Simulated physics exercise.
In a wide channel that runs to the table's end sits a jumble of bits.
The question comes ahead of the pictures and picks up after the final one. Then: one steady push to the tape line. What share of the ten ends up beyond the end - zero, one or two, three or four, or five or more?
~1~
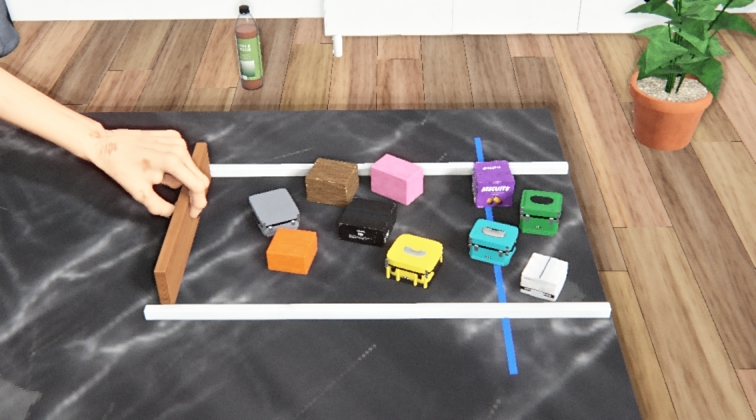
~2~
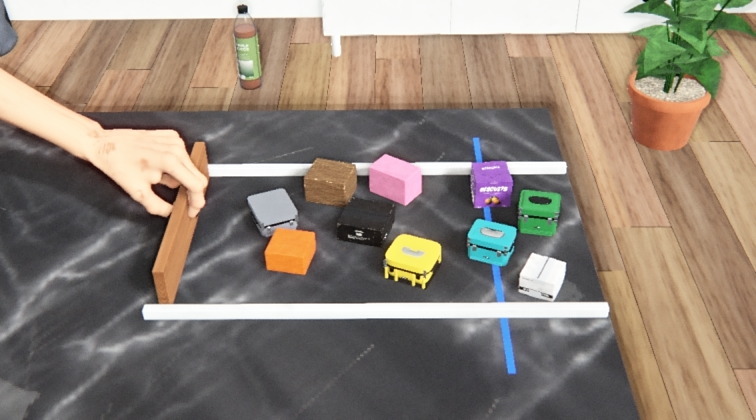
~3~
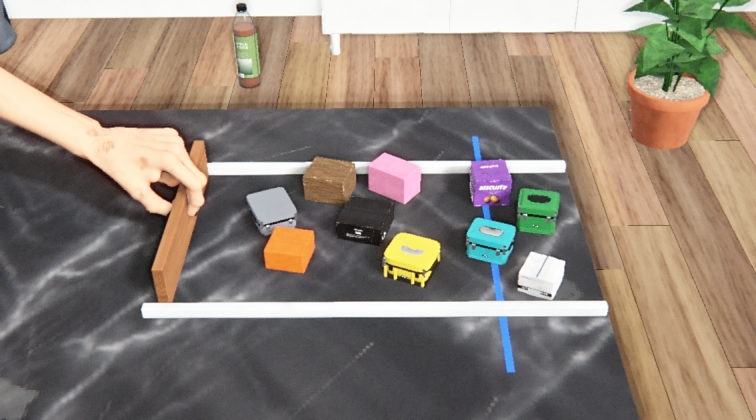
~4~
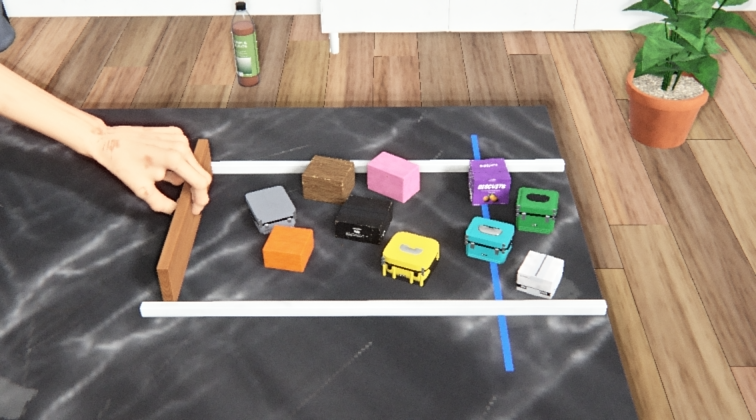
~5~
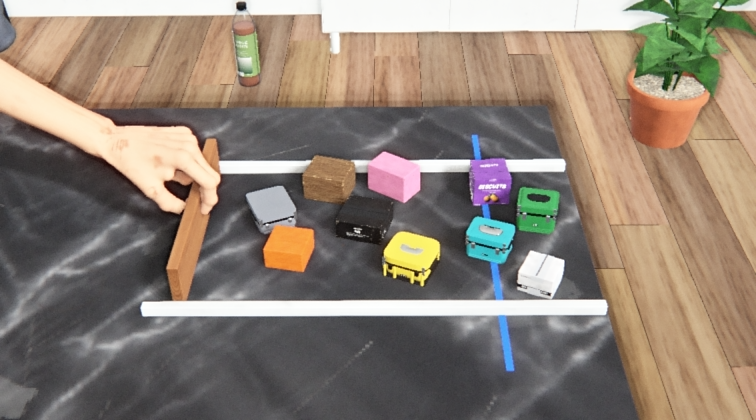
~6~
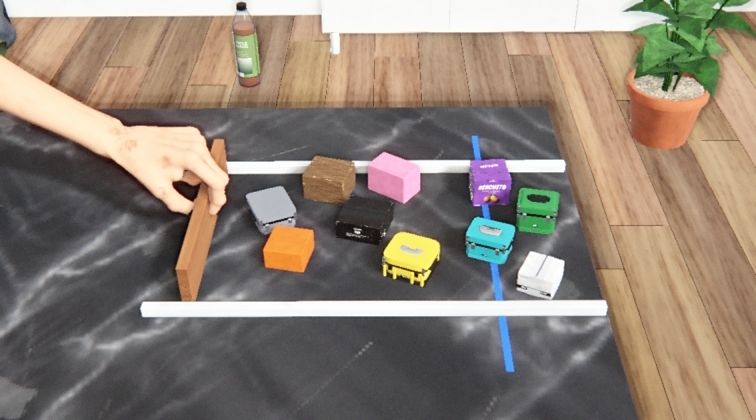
What ends up beyond the end is one or two of them.
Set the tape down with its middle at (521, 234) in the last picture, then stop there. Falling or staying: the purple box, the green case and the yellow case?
Purple box goes off, green case goes off, yellow case stays put.
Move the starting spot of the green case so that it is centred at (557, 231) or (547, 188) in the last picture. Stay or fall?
In the two tries the green case is not knocked off and ends up below, in that order.
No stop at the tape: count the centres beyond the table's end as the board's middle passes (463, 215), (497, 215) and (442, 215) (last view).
0; 2; 0.
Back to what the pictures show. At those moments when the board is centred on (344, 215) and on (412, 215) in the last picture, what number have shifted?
First 5, after that 8.
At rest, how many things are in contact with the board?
Count: 4.
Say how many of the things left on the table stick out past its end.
The number would be 1.
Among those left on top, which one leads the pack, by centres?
Purple box.
Early on, none off yet; green case at rest near (537, 211); white box at rest near (541, 275); purple box at rest near (489, 182).
A while later, none off yet; green case travelled a little near (551, 211); white box moving near (551, 280); purple box travelled about its own width near (534, 183).
Finally, the number that fall off is one or two; lost, green case.
